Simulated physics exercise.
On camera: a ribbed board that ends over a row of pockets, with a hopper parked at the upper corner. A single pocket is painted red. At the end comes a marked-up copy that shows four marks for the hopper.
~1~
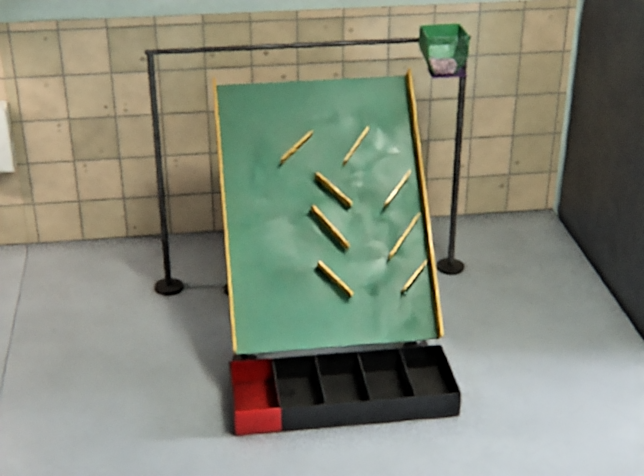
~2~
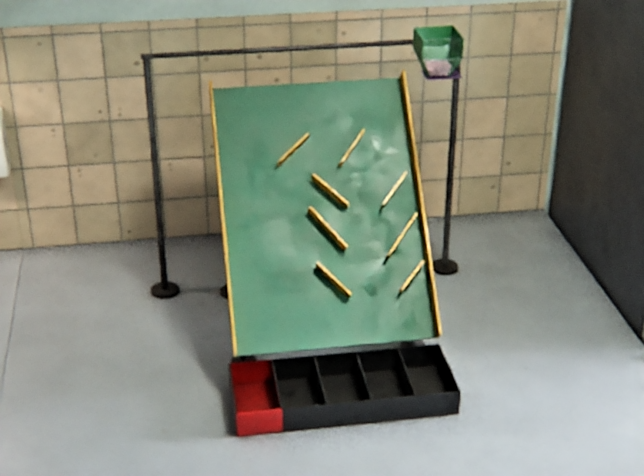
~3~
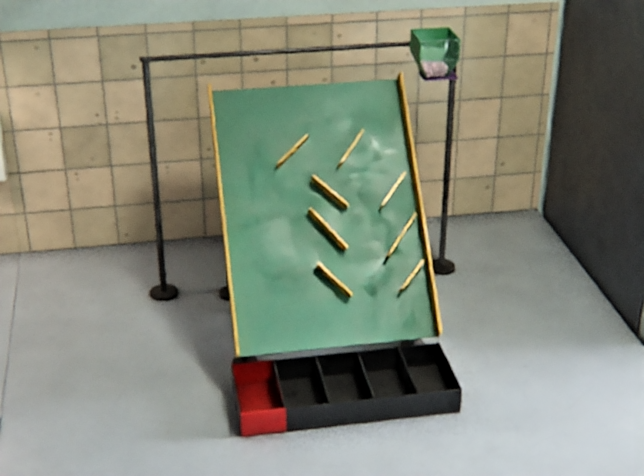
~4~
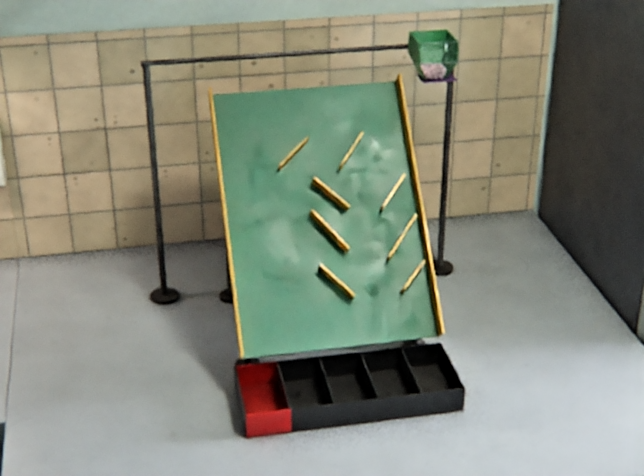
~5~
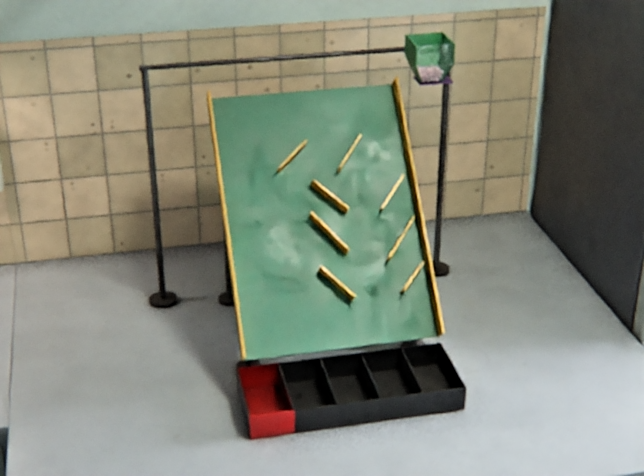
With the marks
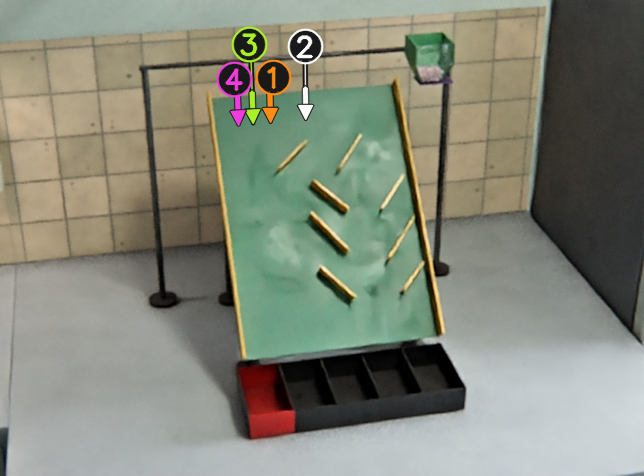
In the video, a green hopper sits above the upper right corner of a tilted green board with angled ribs, above a row of black pockets and one red pocket at left; the view shifts slightly while nothing else visibly moves.
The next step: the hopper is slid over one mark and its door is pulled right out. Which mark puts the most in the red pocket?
I would pick mark 1.
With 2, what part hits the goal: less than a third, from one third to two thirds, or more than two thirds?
Mark 2 gives less than a third.
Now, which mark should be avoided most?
The answer is 2.
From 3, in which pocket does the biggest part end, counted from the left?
The first from the left.
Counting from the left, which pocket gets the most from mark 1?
The first from the left.
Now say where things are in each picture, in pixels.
In the first frame, hopper (442, 64), sugar pearls, door shut.
In the second frame, ribs (279, 161) to (309, 133), (342, 162) to (365, 129), (314, 174) to (349, 204).
In the third frame, ribs (383, 205) to (405, 172), (310, 208) to (348, 247), (388, 255) to (416, 213).
In the fourth frame, ribs (321, 264) to (355, 295), (404, 289) to (425, 260).
In the fifth frame, red pocket (272, 423), number 1 of 5 from the left.
On the marked copy, mark 1 meets the board at (270, 117); mark 2 meets the board at (305, 114); mark 3 meets the board at (253, 118); mark 4 meets the board at (238, 120).
If 1 is chosen, roughly two thirds in the red pocket, about a tenth in other pockets, roughly a quarter outside the box.
If 2 is chosen, roughly a quarter in the red pocket, roughly two thirds in other pockets, about a tenth outside the box.
If 3 is chosen, roughly half in the red pocket, roughly a quarter in other pockets, roughly a quarter outside the box.
If 4 is chosen, roughly half in the red pocket, roughly a quarter in other pockets, roughly a third outside the box.
